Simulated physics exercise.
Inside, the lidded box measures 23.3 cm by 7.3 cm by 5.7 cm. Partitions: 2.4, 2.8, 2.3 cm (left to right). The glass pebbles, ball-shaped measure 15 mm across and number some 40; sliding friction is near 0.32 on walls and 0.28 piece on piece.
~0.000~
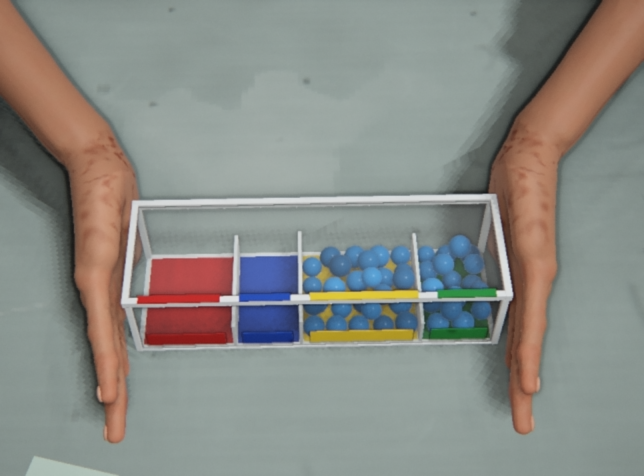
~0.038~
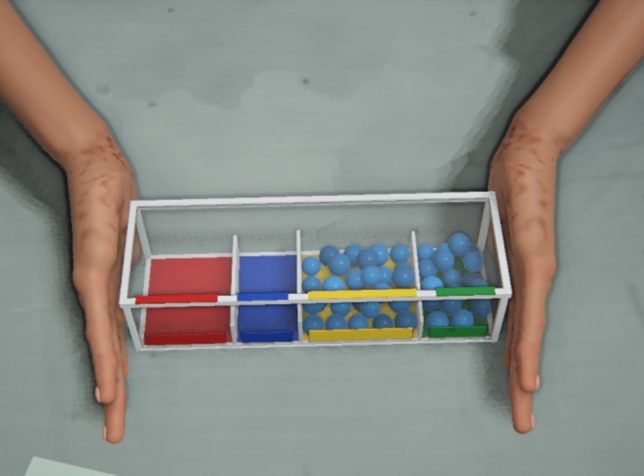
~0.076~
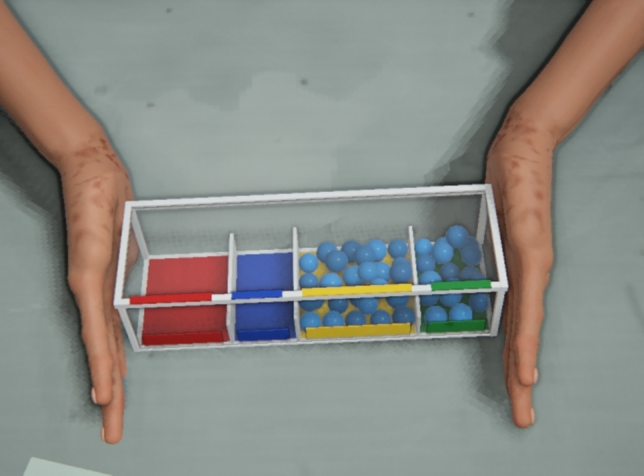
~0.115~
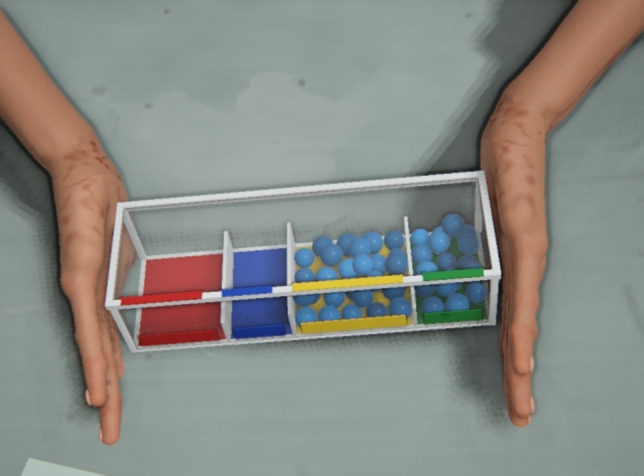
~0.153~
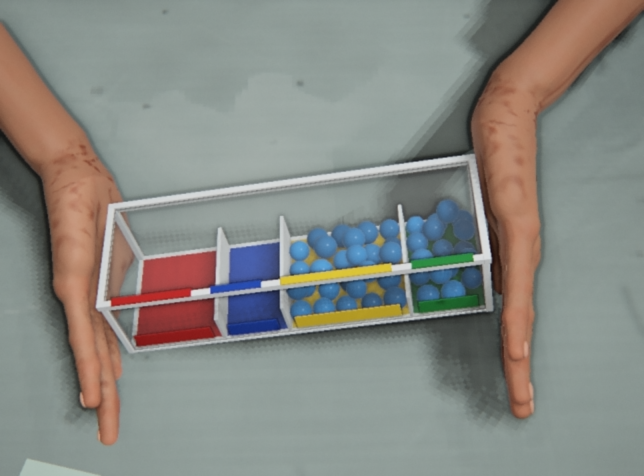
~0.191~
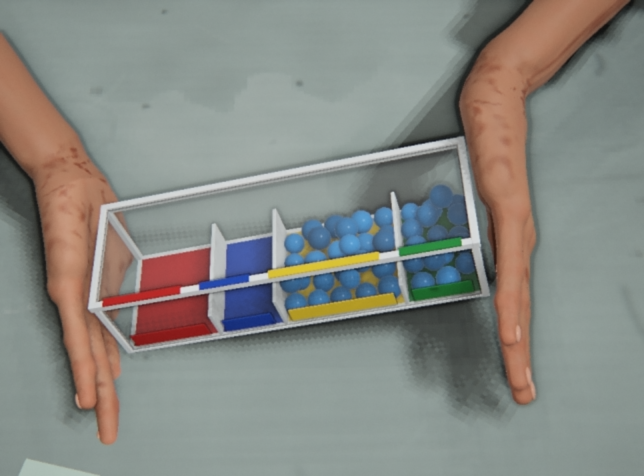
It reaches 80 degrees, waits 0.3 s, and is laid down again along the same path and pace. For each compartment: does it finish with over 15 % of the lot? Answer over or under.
Red over, blue under, green under, yellow over.
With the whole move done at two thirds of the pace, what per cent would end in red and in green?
Then: Red 35; green 20.
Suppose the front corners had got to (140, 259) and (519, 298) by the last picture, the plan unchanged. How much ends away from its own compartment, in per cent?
Then about 30 per cent.
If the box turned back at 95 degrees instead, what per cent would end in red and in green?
In that case red 100; green 0.
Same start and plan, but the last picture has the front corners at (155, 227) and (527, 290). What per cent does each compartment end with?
Red 0; blue 0; green 65; yellow 35.
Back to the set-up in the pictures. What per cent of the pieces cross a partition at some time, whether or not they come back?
Some 60 per cent.
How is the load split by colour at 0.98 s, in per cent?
Red 10, blue 5, green 15, yellow 65.
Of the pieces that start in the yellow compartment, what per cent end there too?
About 50 per cent.
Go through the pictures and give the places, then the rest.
The first picture shows box tilt 0 degrees, front corners at (129, 300) and (505, 293); green 40 %, yellow 60 %.
The second picture shows box tilt 1 degrees, front corners at (127, 301) and (504, 291).
The third picture shows box tilt 3 degrees, front corners at (121, 301) and (500, 284).
The fourth picture shows box tilt 6 degrees, front corners at (113, 302) and (493, 272), lowest corner left front.
The fifth picture shows box tilt 11 degrees, front corners at (104, 304) and (483, 256), lowest corner left front.
The sixth picture shows box tilt 15 degrees, front corners at (96, 305) and (472, 240), lowest corner left front; green 40 %, yellow 60 %. The box's pace is about 115 degrees a second.
After 0.98 s, tilt 80 degrees; red 10 %, blue 5 %, green 15 %, yellow 65 %.
After 1.51 s, tilt 43 degrees; red 55 %, green 10 %, yellow 35 %.
Then, at 2.10 s, tilt 0 degrees; red 55 %, green 10 %, yellow 35 %.
By 3.0 s all is still; red 55 %, blue 0 %, green 10 %, yellow 35 %.
